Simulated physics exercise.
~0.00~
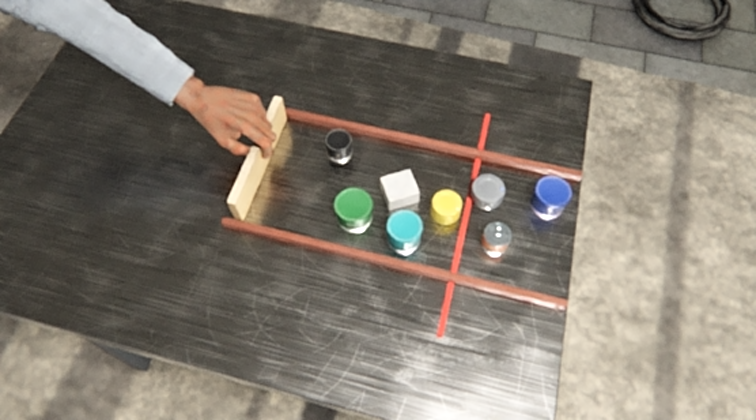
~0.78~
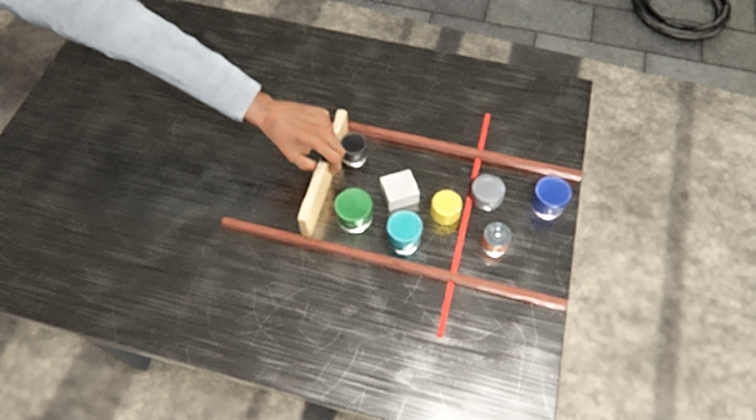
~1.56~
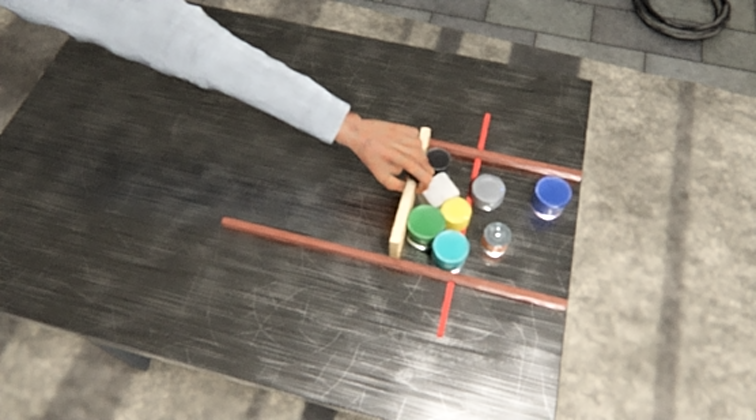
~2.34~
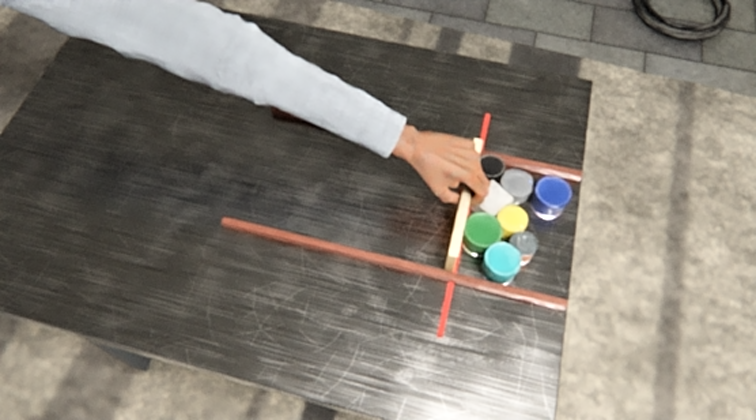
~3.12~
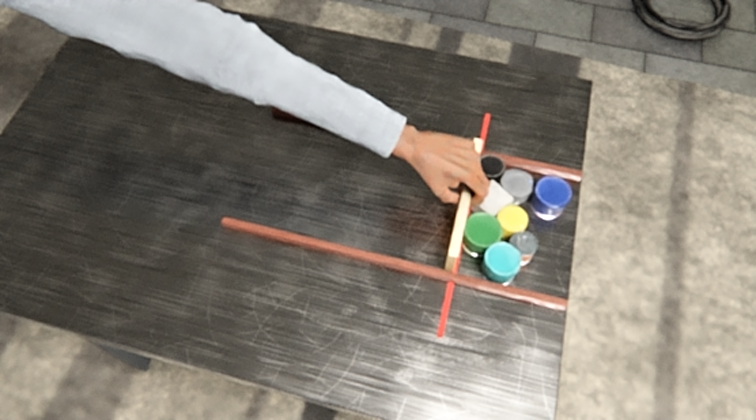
A hand slid an upright wooden board rightward along a black table between two reddish rails, gathering small colourful pots and a white block ahead of it, then stopped at the red strip with everything bunched together, still on the table.
